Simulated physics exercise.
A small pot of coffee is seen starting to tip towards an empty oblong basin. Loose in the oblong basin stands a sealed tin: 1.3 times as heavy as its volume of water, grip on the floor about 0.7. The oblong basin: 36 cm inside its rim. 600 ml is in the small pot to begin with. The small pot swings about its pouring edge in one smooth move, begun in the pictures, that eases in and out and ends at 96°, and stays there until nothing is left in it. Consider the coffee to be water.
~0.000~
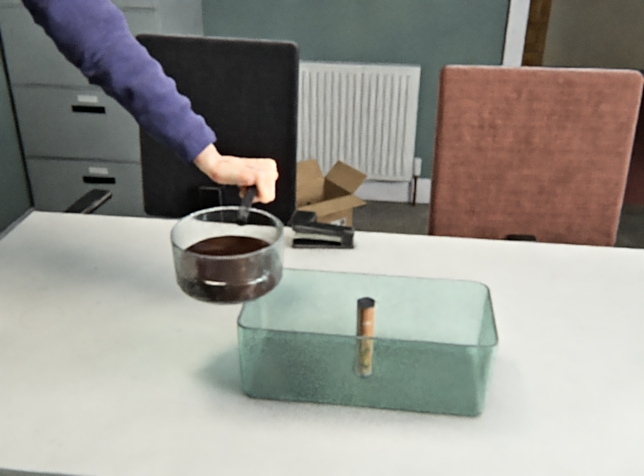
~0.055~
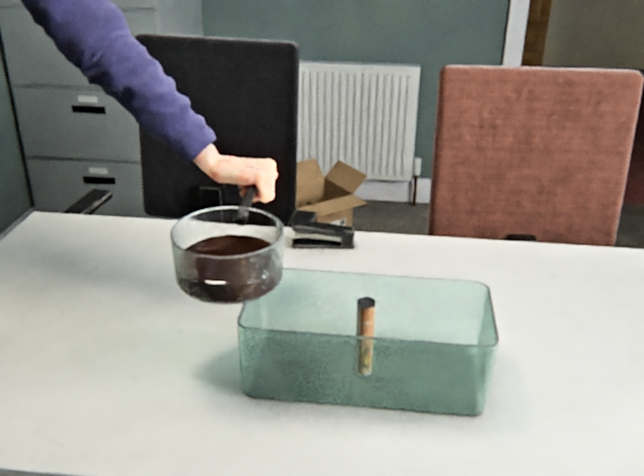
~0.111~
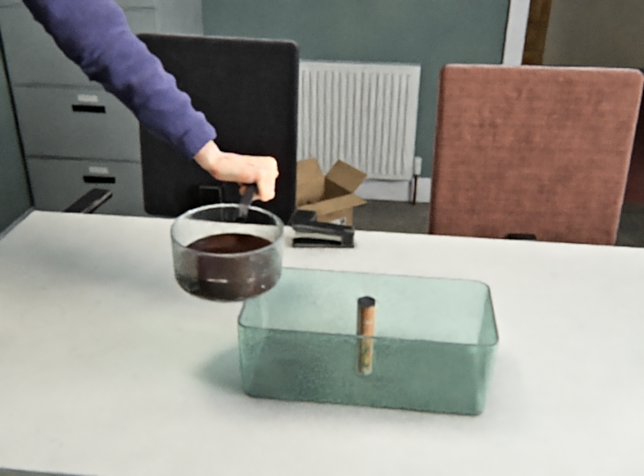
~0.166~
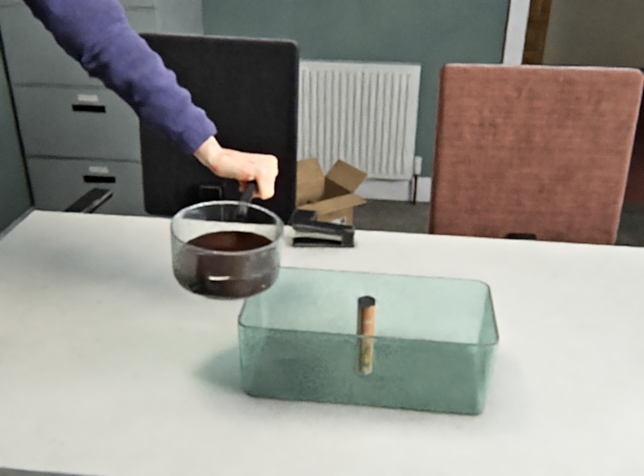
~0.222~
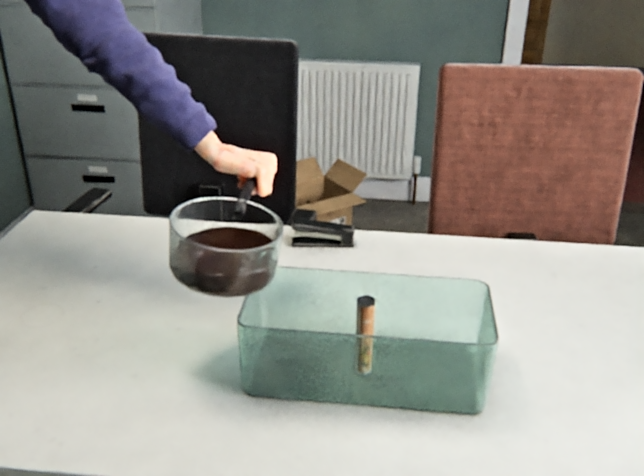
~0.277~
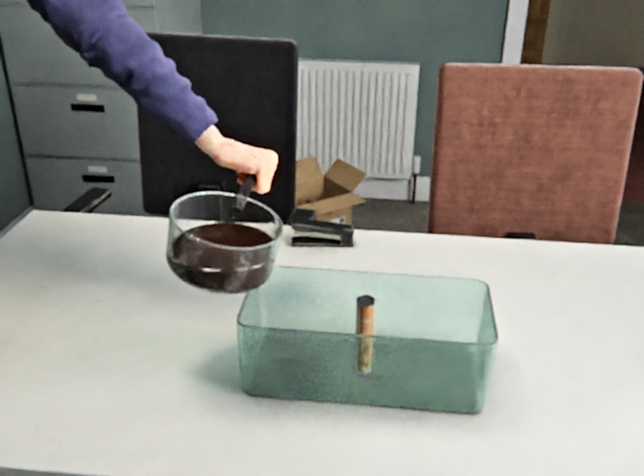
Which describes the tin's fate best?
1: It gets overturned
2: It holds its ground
Option 2: It holds its ground.
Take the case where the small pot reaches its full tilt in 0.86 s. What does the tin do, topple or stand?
It tumbles over, then.
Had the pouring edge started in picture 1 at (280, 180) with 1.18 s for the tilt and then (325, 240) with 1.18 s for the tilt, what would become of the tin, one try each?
The tin overturns the first time and stays vertical the second time.
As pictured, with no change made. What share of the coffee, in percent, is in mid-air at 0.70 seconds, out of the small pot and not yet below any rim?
Roughly 18 percent.
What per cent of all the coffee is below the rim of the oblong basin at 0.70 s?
About 0 per cent.
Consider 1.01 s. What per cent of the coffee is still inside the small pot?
Around 26 percent of it.
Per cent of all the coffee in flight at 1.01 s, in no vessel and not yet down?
Airborne fraction: Approx. 24 %.
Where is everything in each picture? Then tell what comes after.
Tilt 0°; pouring edge (282, 236); surface from (180, 253) to (281, 260); the oblong basin's rim runs from (248, 296) to (493, 314); the tin's top is at (366, 305), in the first picture.
Tilt 1°; pouring edge (282, 236); surface from (180, 253) to (281, 259), in the second picture.
Tilt 2°; pouring edge (283, 235); surface from (179, 251) to (280, 257), in the third picture.
Tilt 5°; pouring edge (283, 234); surface from (178, 248) to (280, 254), in the fourth picture.
Tilt 8°; pouring edge (282, 234); surface from (175, 244) to (278, 251), in the fifth picture.
Tilt 12°; pouring edge (281, 234); surface from (172, 239) to (276, 248), in the sixth picture.
After 0.70 s the tilt is 62° and 81 per cent is still to pour; the tin stands where it began.
After 1.01 s the tilt is 91° and 25 per cent is still to pour; the tin stands where it began.
After 1.33 s the tilt is 96° and 4 per cent is still to pour; the tin stands where it began.
After 1.68 s the tilt is 96° and 1 per cent is still to pour; the tin stands where it began.
In the end the tin stands where it began.
